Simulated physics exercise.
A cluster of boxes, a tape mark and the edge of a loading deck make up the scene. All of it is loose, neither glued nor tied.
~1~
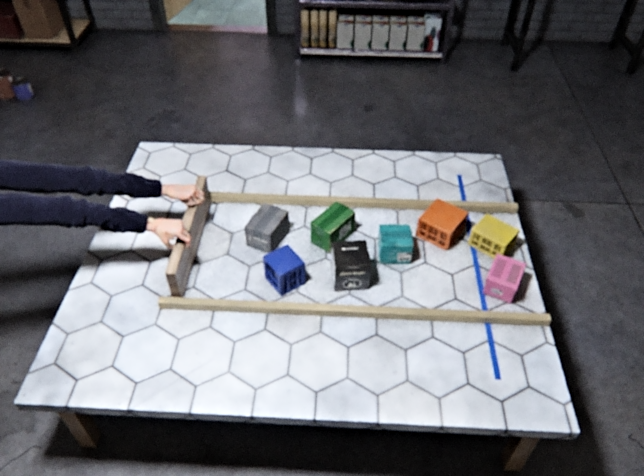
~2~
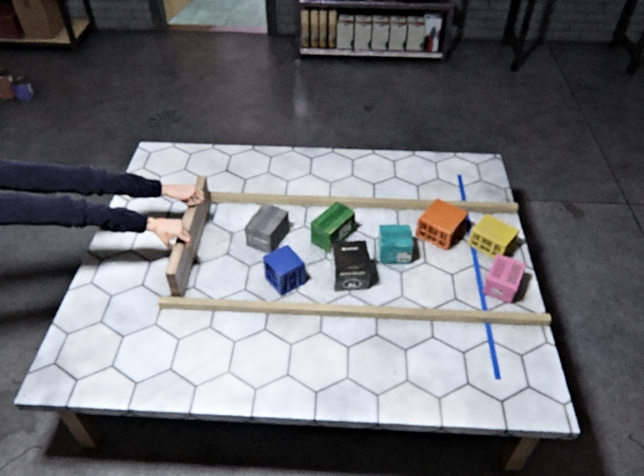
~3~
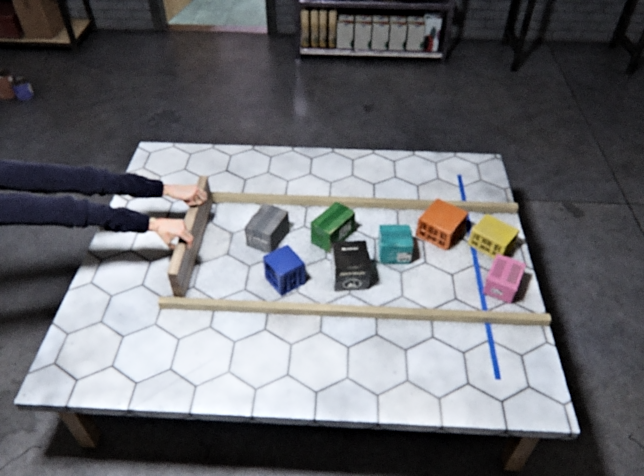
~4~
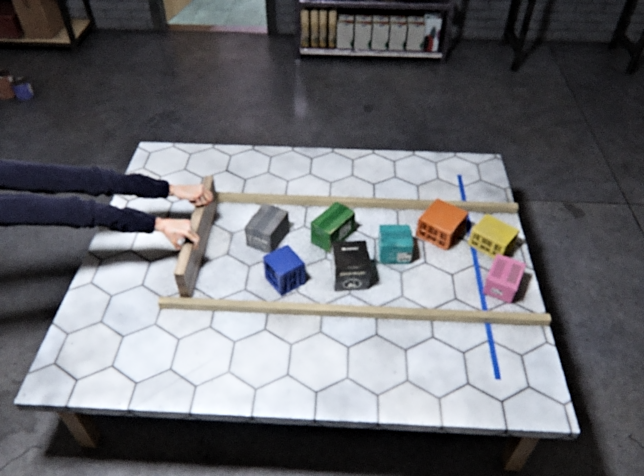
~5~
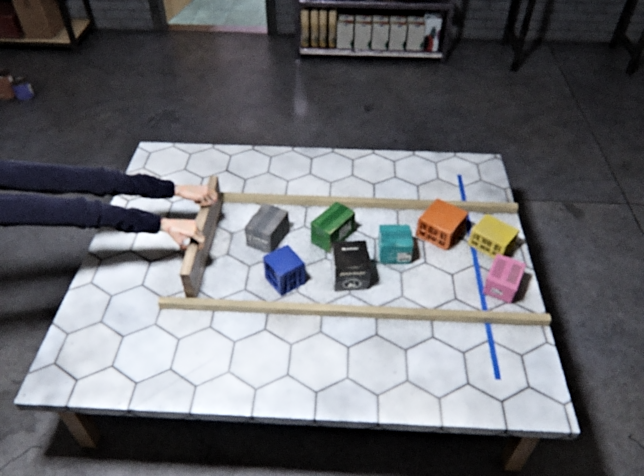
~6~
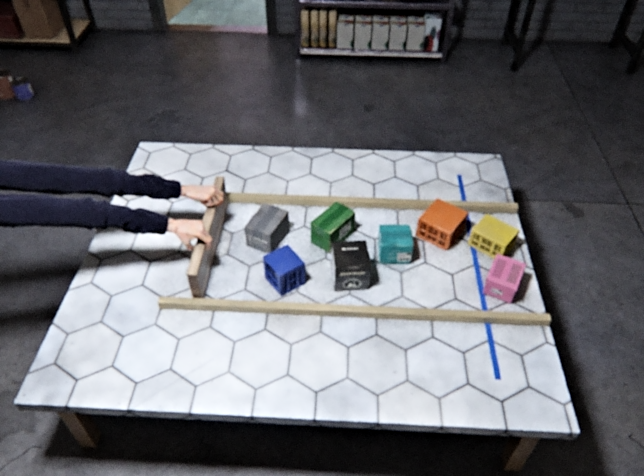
At the start, two hands hold a wooden plank upright at the left of a tiled table, between two long rails, with eight colourful boxes spread to its right. The hands then slide the plank slowly a short way right, narrowing the gap to the grey and blue boxes, while every box stays still.
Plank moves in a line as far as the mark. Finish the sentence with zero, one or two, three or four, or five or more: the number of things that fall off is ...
The number of things that fall off is three or four.
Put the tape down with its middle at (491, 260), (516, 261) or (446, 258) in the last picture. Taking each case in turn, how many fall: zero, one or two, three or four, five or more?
More than four, 5 or more, either one or two.
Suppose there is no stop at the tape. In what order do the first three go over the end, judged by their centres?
Going earliest first, it would be the yellow crate, after it the pink tote, and finally the orange crate.
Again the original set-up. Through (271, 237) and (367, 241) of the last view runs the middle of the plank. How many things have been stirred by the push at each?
Counts: 2 and 6.
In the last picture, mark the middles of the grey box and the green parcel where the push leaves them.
Roughly at (489, 235) and at (516, 230), in that order.
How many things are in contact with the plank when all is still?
Looks like 2 of them, all told.
Early on, none off yet; pink tote at rest near (504, 279); yellow crate at rest near (493, 237); orange crate at rest near (442, 224).
Finally, the number that fall off is three or four; lost, turquoise parcel, orange crate, yellow crate and pink tote.
